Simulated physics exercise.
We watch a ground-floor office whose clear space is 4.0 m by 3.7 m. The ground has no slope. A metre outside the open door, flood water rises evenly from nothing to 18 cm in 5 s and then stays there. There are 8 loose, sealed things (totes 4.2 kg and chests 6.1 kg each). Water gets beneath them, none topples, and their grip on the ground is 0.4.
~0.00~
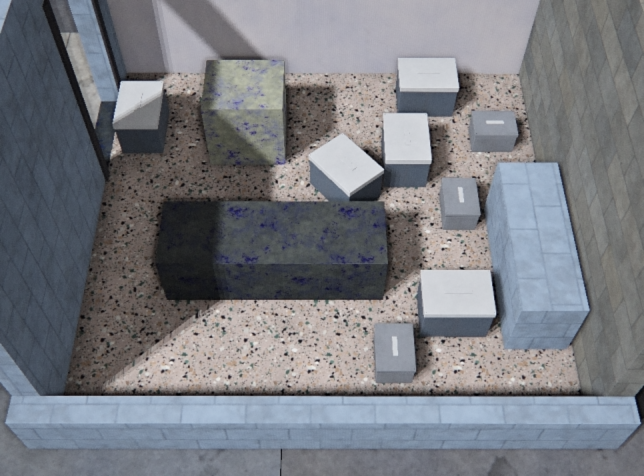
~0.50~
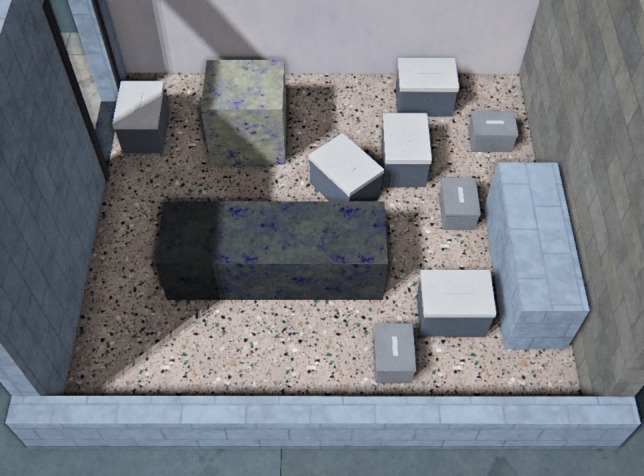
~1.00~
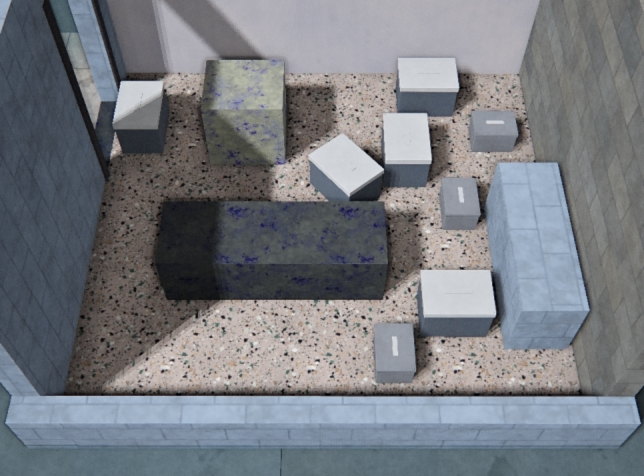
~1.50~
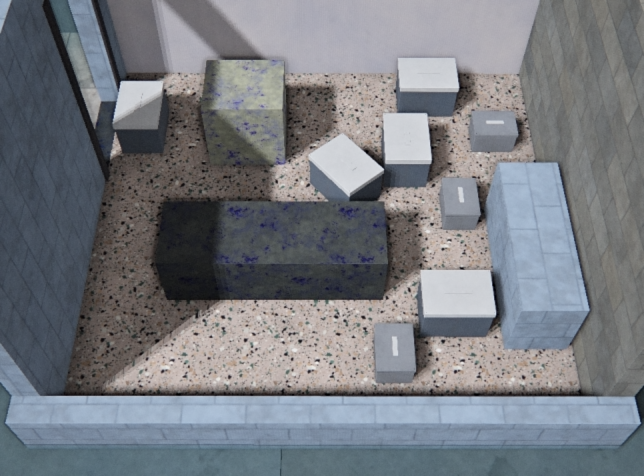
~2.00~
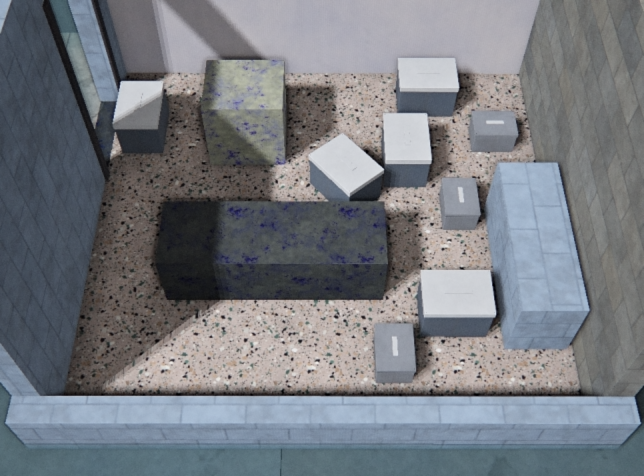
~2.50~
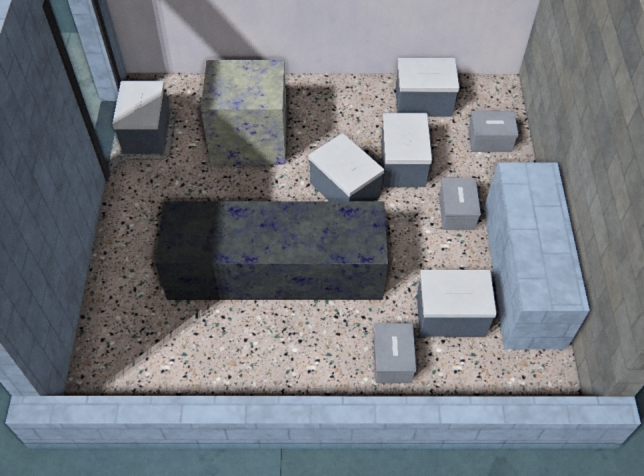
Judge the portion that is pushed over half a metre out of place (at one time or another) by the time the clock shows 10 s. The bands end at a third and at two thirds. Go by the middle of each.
It is between one and two thirds.
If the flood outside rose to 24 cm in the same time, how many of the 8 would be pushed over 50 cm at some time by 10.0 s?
In that case 5 of them.
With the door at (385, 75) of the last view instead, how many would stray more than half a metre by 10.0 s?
Then 8.
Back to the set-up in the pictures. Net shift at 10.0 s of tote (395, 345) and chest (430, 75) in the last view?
In that order: 0 cm, 60 cm.
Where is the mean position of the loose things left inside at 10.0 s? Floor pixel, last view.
Around (456, 197).
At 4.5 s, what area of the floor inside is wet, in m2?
Some 3.0 m2.
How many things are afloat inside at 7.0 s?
I count 3.
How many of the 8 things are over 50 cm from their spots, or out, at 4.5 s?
I count 0.
After 3.5 s 0 of 8 are over 50 cm from their spots; 0 afloat.
After 4.5 s 0 of 8 are over 50 cm from their spots; 1 afloat.
After 7.0 s 1 of 8 are over 50 cm from their spots; 3 afloat.
After 10.0 s 4 of 8 are over 50 cm from their spots, and 4 have been at some point; 6 afloat.
